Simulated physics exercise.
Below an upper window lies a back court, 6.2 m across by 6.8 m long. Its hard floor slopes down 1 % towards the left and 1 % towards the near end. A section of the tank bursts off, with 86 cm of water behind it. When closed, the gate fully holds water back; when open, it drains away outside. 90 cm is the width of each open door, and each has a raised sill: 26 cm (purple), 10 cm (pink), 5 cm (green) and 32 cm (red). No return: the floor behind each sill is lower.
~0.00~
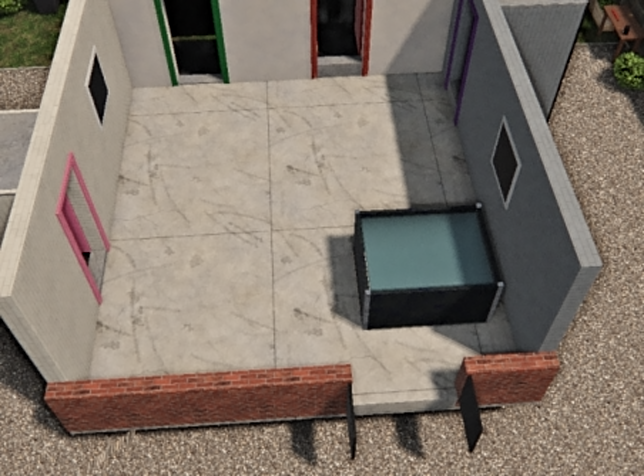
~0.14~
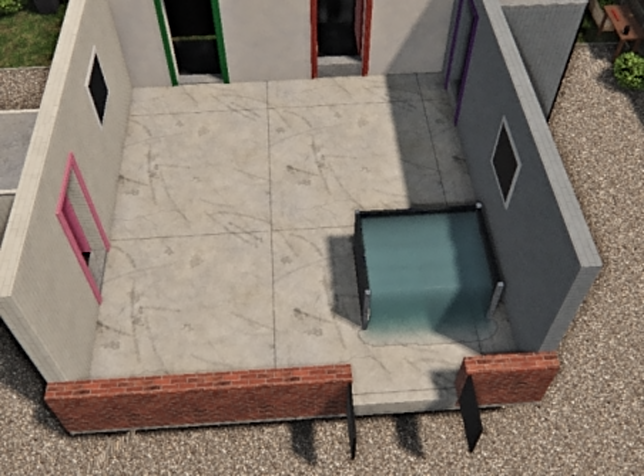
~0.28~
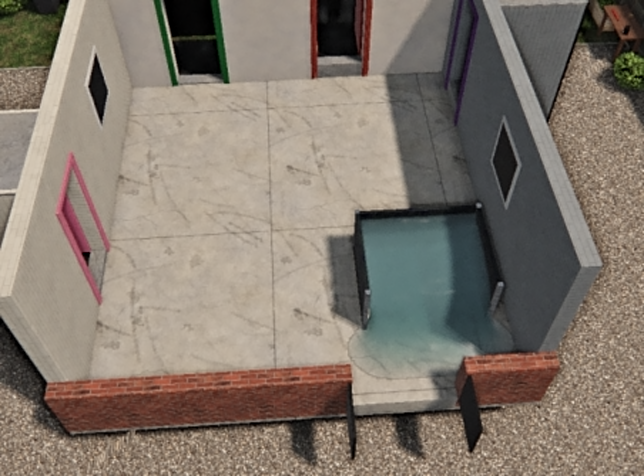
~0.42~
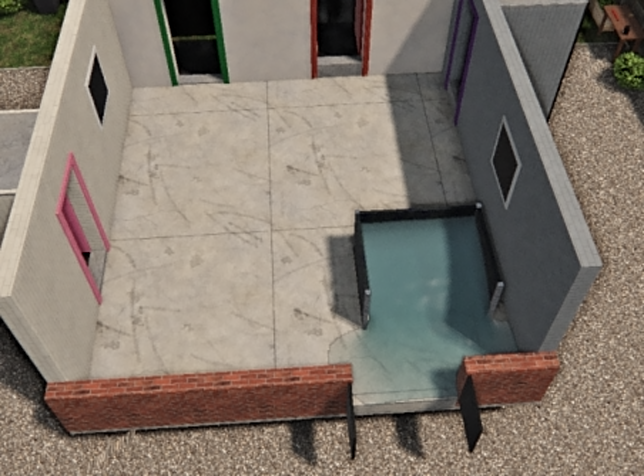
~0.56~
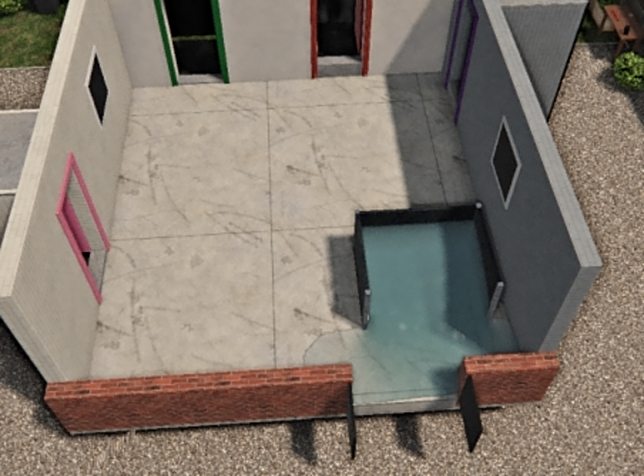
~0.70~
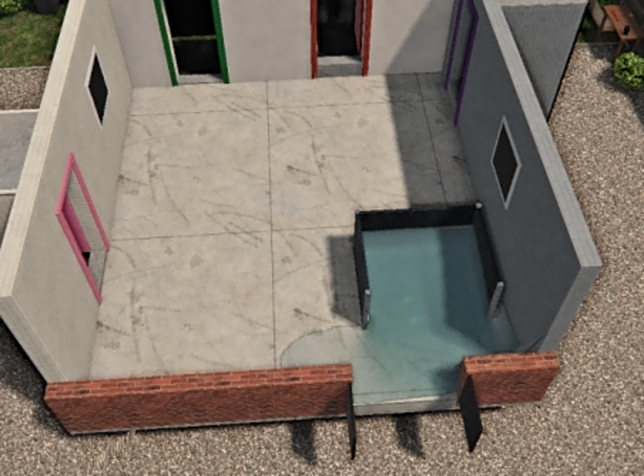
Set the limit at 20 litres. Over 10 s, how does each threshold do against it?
At the purple door the water stays short of it. At the pink door the water stays short of it. At the green door the water stays short of it. At the red door the water stays short of it.
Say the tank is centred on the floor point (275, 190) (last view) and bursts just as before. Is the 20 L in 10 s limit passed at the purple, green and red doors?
Purple gets no more than that, green gets more than that, red gets no more than that.
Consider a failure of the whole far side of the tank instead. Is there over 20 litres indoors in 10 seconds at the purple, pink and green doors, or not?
At purple the amount is beneath the mark, at pink it is beneath the mark, and at green it is higher than the mark.
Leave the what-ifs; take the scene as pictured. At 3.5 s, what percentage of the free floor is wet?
Covered: Roughly 35 %.
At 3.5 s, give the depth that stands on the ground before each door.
In centimetres, the purple door has 2, the pink door 1, the green door 0 and the red door 0.
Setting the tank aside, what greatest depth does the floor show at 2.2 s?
Around 28 centimetres deep.
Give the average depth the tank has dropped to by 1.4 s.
Some 27 cm.
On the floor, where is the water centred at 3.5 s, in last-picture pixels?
Roughly (385, 287).
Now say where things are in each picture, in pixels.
Still water, 86 cm deep, in the tank at (425, 251), in the first frame.
Water pours out at (428, 313) and has run 1.0 m, to (493, 323); typically 7 cm deep outside, 86 cm at the tank's back, in the second frame.
The front is at (507, 344), 1.2 m from the gap at (428, 314); 1.6 m2 of floor is under water; 77 cm left at the back of the tank, in the third frame.
Water pours out at (428, 315) and has run 1.6 m, to a hidden place; typically 16 cm deep outside, 73 cm at the tank's back, in the fourth frame.
The front is at a hidden place, 2.0 m from the gap at (428, 315); 3.1 m2 of floor is under water; 66 cm left at the back of the tank, in the fifth frame.
The front is at a hidden place, 2.3 m from the gap at (427, 316); 3.2 m2 of floor is under water; 59 cm left at the back of the tank, in the sixth frame.
After 1.4 s water covers 10 % of the floor and is deepest (52 cm) near (520, 377); purple door not reached, pink door not reached, green door not reached, red door not reached.
After 2.2 s water covers 20 % of the floor and is deepest (28 cm) near (520, 377); purple door not reached, pink door not reached, green door not reached, red door not reached.
After 3.5 s water covers 35 % of the floor and is deepest (14 cm) near (356, 388); purple door 2 cm at the sill, 0 L in, pink door 1 cm at the sill, 0 L in, green door not reached, red door not reached.
After 6.0 s water covers 40 % of the floor and is deepest (10 cm) near (85, 407); purple door 2 cm at the sill, 0 L in, pink door 5 cm at the sill, 0 L in, green door 1 cm at the sill, 0 L in, red door 3 cm at the sill, 0 L in.
After 10.0 s water covers 40 % of the floor and is deepest (6 cm) near (123, 155); purple door 0 cm at the sill, 0 L in, pink door 3 cm at the sill, 0 L in, green door 1 cm at the sill, 0 L in, red door 0 cm at the sill, 0 L in.
